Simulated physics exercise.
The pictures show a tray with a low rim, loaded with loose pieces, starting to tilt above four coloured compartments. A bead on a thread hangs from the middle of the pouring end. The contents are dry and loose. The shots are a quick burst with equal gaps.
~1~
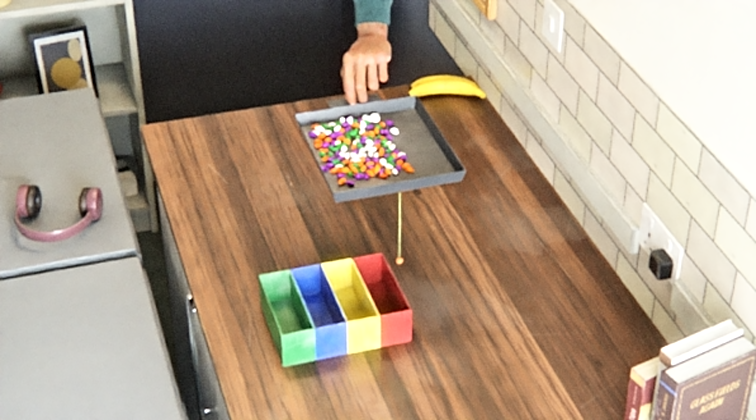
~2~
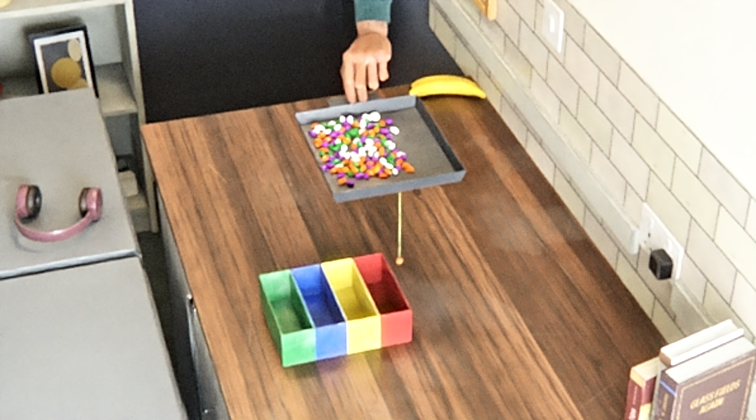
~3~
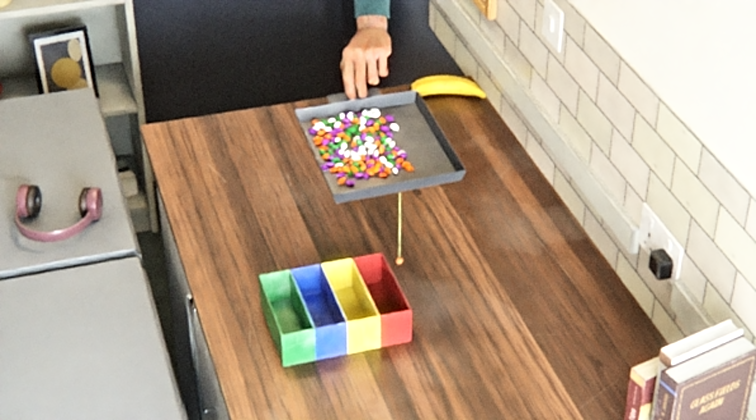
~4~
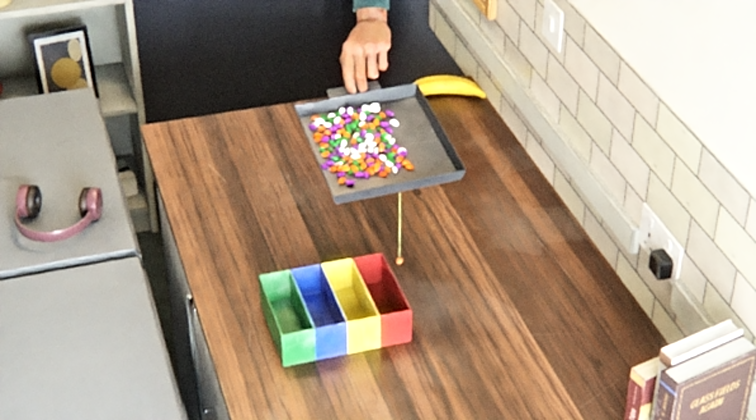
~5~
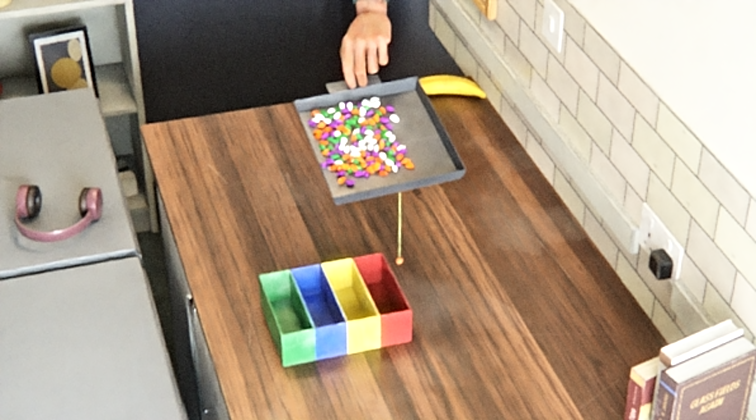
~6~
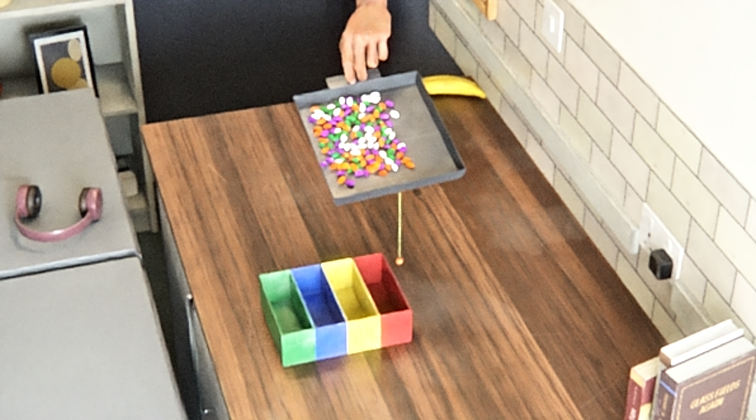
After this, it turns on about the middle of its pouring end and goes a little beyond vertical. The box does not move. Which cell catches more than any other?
The yellow cell gets the most.
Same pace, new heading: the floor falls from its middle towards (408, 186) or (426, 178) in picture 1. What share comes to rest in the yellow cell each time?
The first gives 10 %, the second 0 %.
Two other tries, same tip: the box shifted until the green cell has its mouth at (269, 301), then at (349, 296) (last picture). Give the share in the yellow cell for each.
Roughly 40 per cent, and 10 per cent.
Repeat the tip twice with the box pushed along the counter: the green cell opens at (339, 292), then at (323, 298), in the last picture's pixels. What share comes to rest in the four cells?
Near 100 % and 100 %.
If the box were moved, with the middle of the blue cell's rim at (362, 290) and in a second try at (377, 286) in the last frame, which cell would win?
One: That blue cell. Two: The green cell.
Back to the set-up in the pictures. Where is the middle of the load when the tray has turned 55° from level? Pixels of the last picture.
Near (359, 167).
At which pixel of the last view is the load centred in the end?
Roughly at (360, 324).
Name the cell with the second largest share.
Second comes the red one.
Soon after the last picture, tray tipped steeply; all on the tray.
A little later, tray tipped right over; nearly all on the tray; a stray few in the blue cell; a stray few in the yellow cell; a stray few in the red cell; a stray few falling or outside the box.
Later still, tray tipped past a quarter turn; about half in the yellow cell; about a quarter in the red cell; a small part in the blue cell; a stray few in the green cell; a small part falling or outside the box.
At rest, tray tipped past a quarter turn; about half in the yellow cell; about a quarter in the red cell; a small part in the blue cell; a stray few in the green cell; a small part outside the box.
